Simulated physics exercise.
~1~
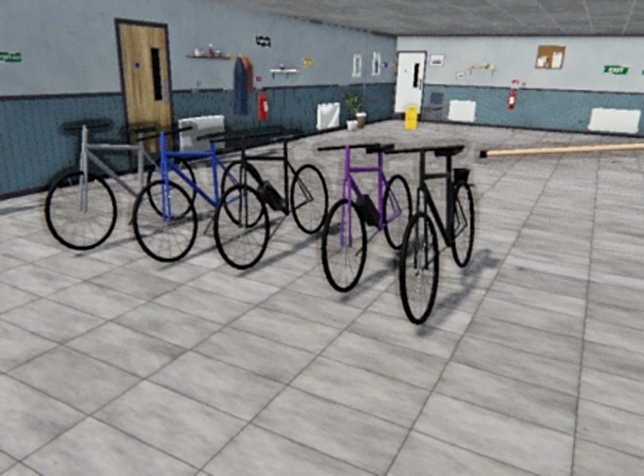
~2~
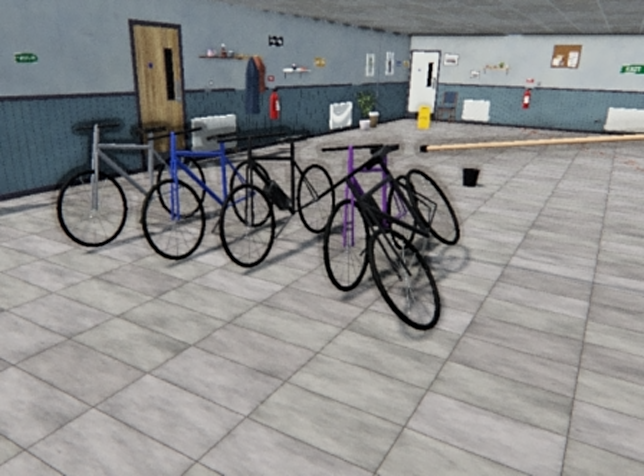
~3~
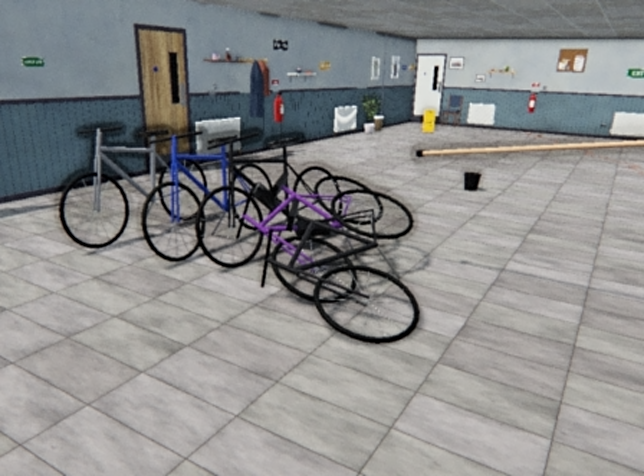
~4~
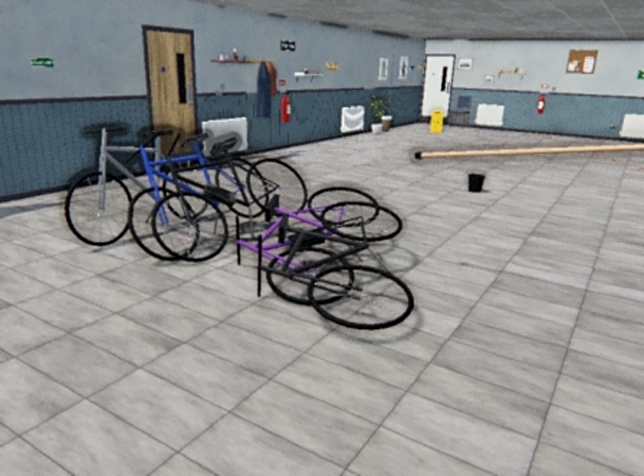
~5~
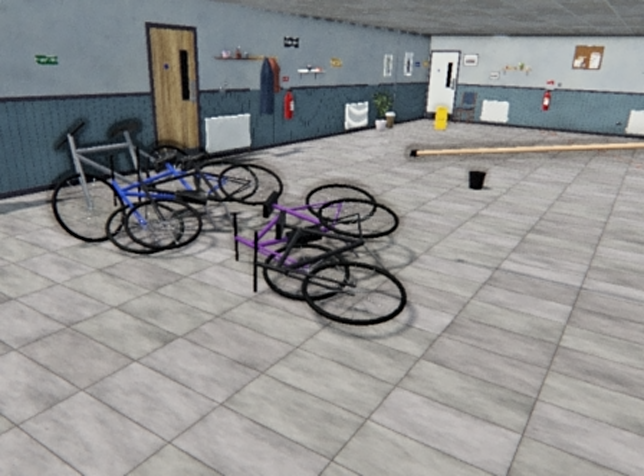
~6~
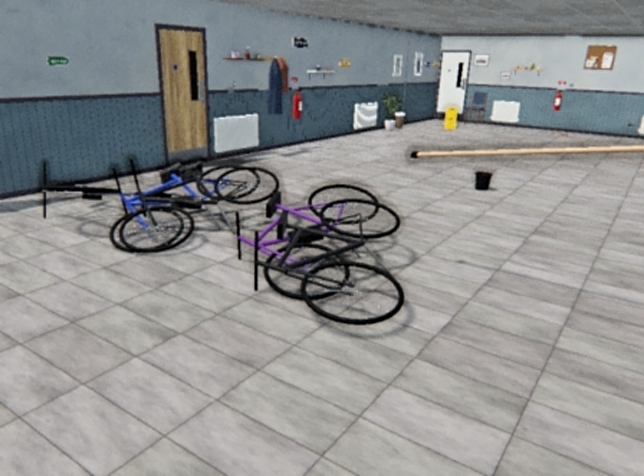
The video shows five parked bicycles in a row in a tiled room with a long pole behind them; the nearest black one tips left into the purple one, and the rest topple in turn through the blue one to the gray one, until all lie on the floor.
